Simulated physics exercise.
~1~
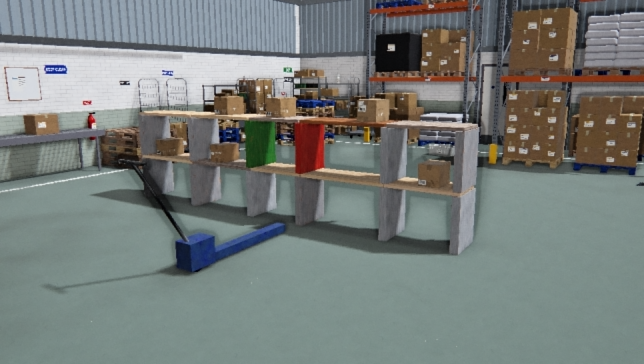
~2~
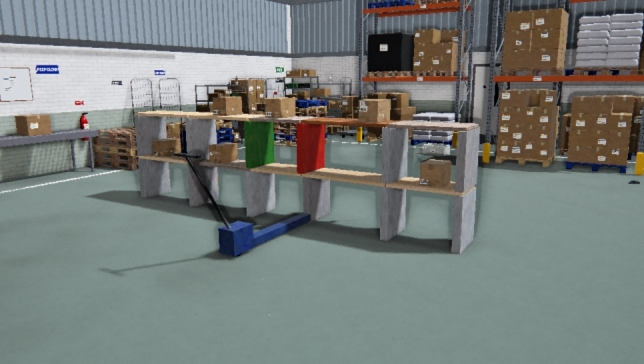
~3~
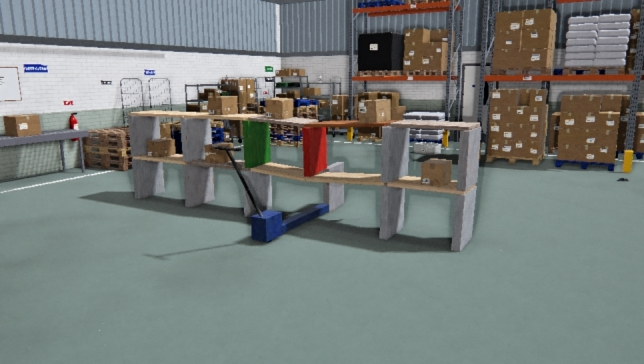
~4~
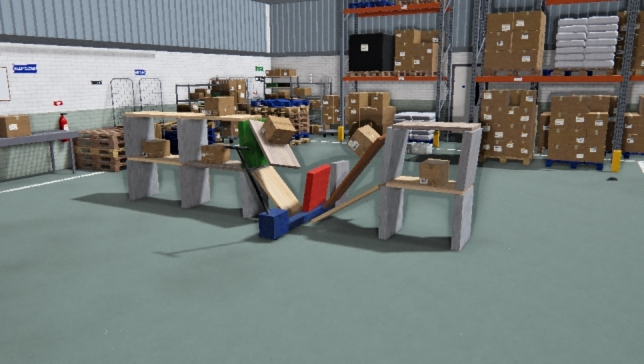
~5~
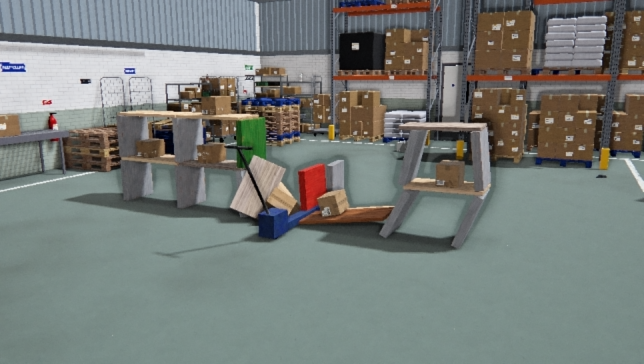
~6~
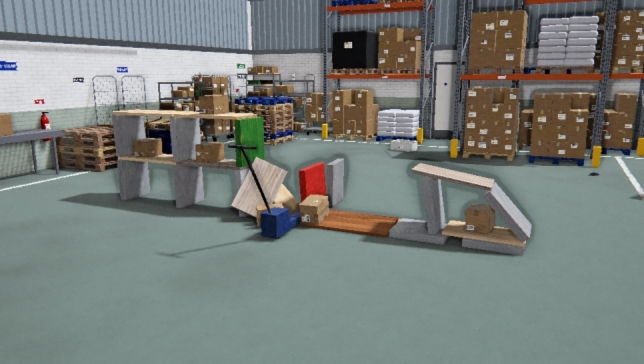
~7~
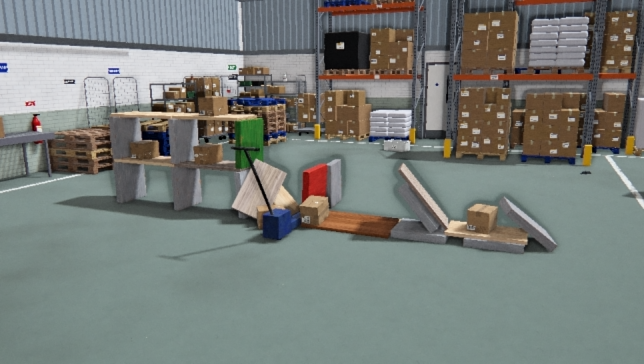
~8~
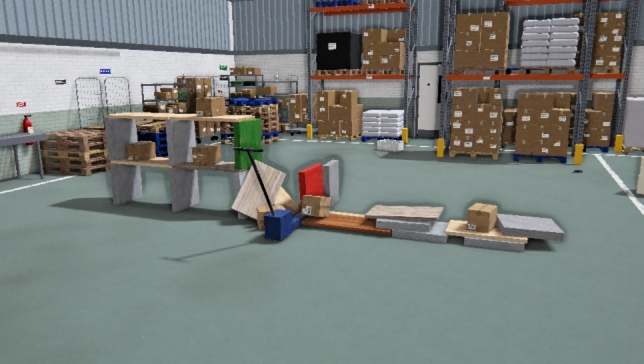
On a warehouse floor, a blue jack slides into shelves, collapsing the middle and right side.
